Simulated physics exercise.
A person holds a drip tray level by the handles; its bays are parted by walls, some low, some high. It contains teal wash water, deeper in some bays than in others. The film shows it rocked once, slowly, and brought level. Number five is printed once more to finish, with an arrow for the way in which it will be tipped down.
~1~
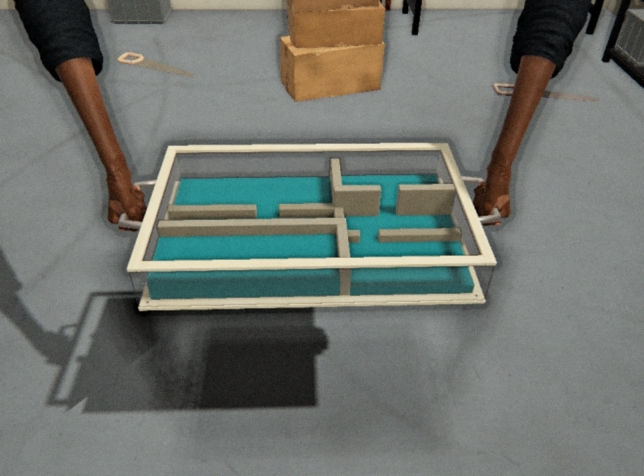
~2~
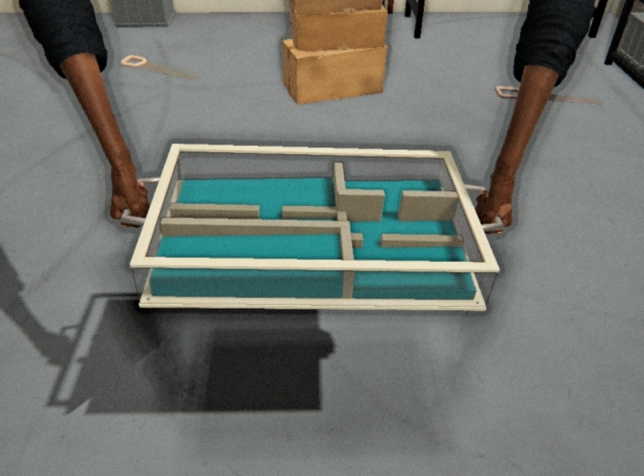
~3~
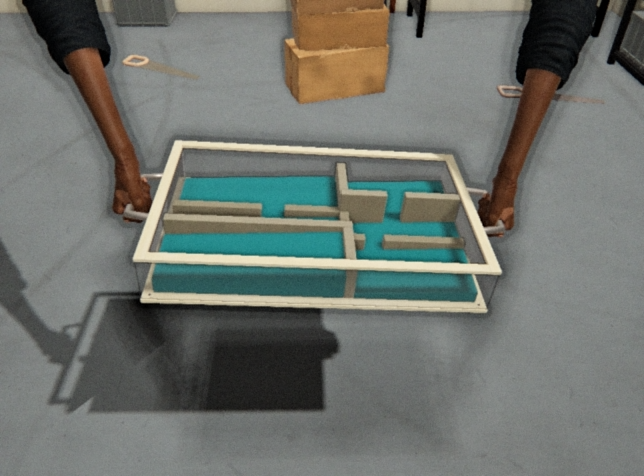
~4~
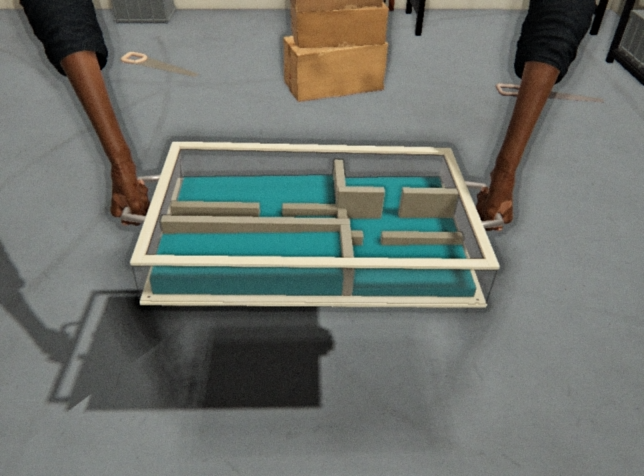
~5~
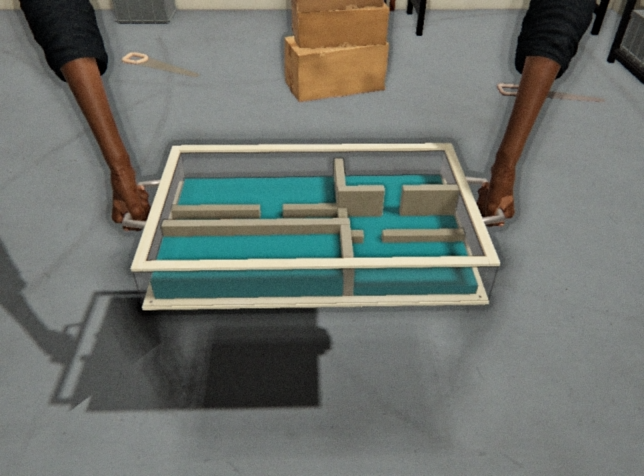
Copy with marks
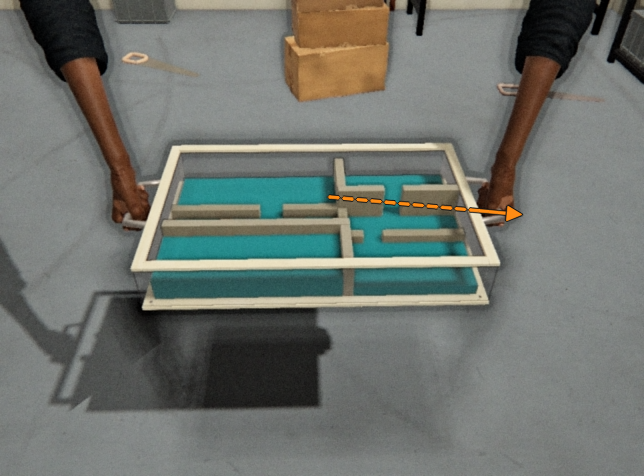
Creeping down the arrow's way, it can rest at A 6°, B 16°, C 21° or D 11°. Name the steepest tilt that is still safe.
Angle B.
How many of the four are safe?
Three of the four.
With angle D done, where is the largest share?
The front left bay.
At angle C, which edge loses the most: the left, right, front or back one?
The right rim.
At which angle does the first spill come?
C it is.
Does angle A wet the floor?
No, not at all.
The arrow ends at (516, 214).
Choosing A, nothing spills; the front left bay holds the most.
Choosing B, nothing spills; the front right bay holds the most.
Choosing C, about 7 % goes over the rim.
Choosing D, nothing spills; the front left bay holds the most.
